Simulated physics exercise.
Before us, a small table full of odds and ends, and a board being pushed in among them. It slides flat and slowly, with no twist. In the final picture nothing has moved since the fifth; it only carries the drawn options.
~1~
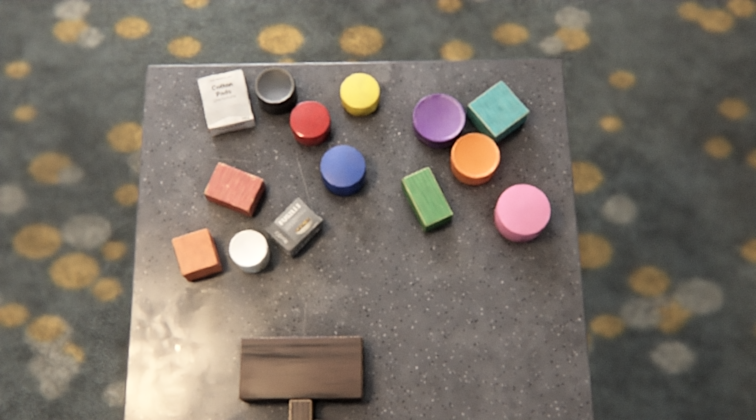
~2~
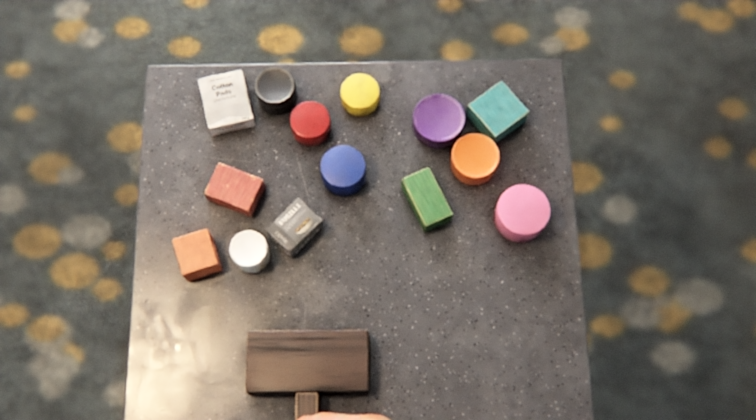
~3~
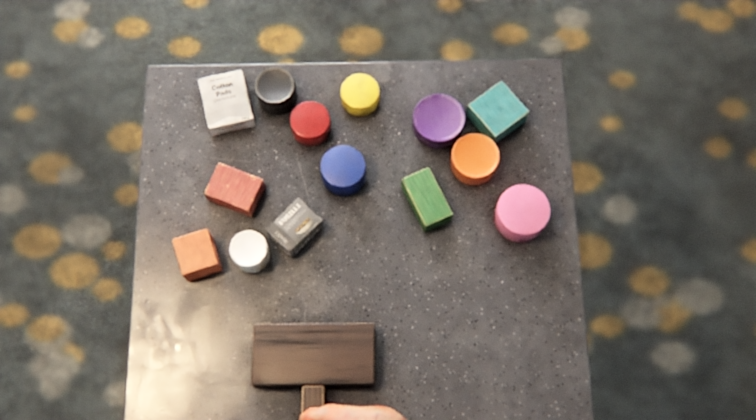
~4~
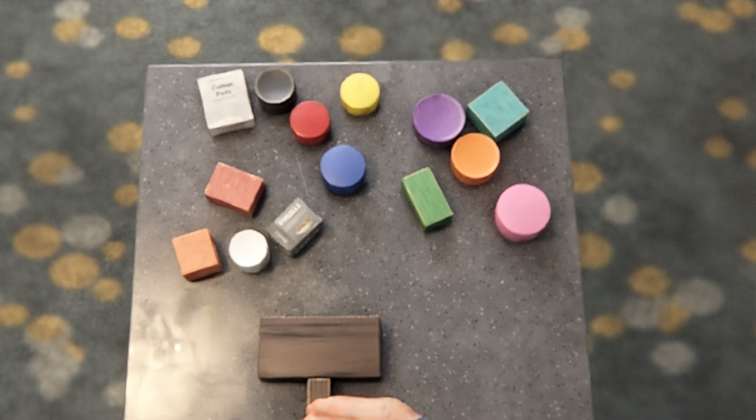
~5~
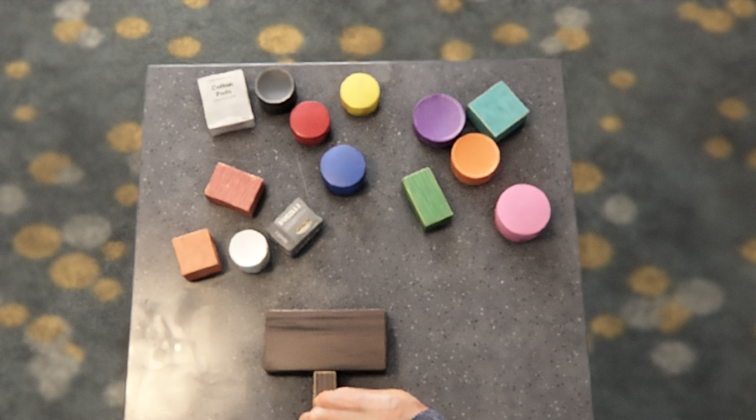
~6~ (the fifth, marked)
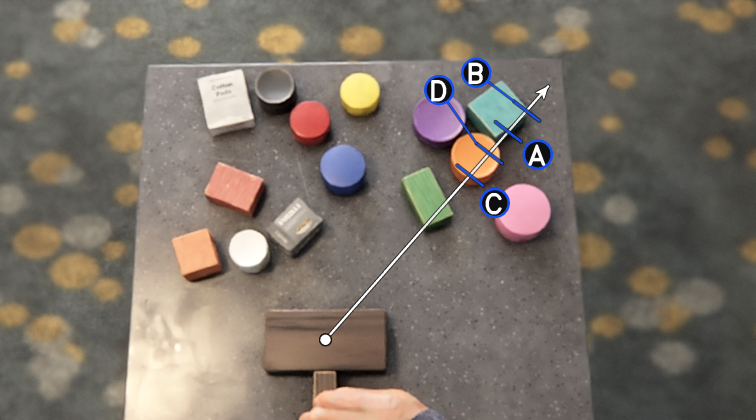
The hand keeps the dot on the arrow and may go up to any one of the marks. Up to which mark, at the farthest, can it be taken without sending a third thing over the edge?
The farthest such stop is B.
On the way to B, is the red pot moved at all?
By then, no.
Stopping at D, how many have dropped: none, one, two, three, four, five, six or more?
By then, none.
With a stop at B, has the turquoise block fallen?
Yes.
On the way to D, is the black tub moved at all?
No.
On the marked copy, A at (508, 132); B at (526, 111); C at (470, 176); D at (489, 153); the arrow from (325, 340) to (549, 86); the white dot at (325, 340).
Taking B. A third of the way, board (401, 257); black tub (277, 92); yellow tin (360, 95).
Two thirds of the way, board (471, 177); pink pot (556, 203); turquoise block (507, 91).
When it is over, board (524, 116); turquoise block over the edge; purple tub over the edge; two fallen.
As for the rest, A is within the limit but short; C is within the limit but short; D is within the limit but short.
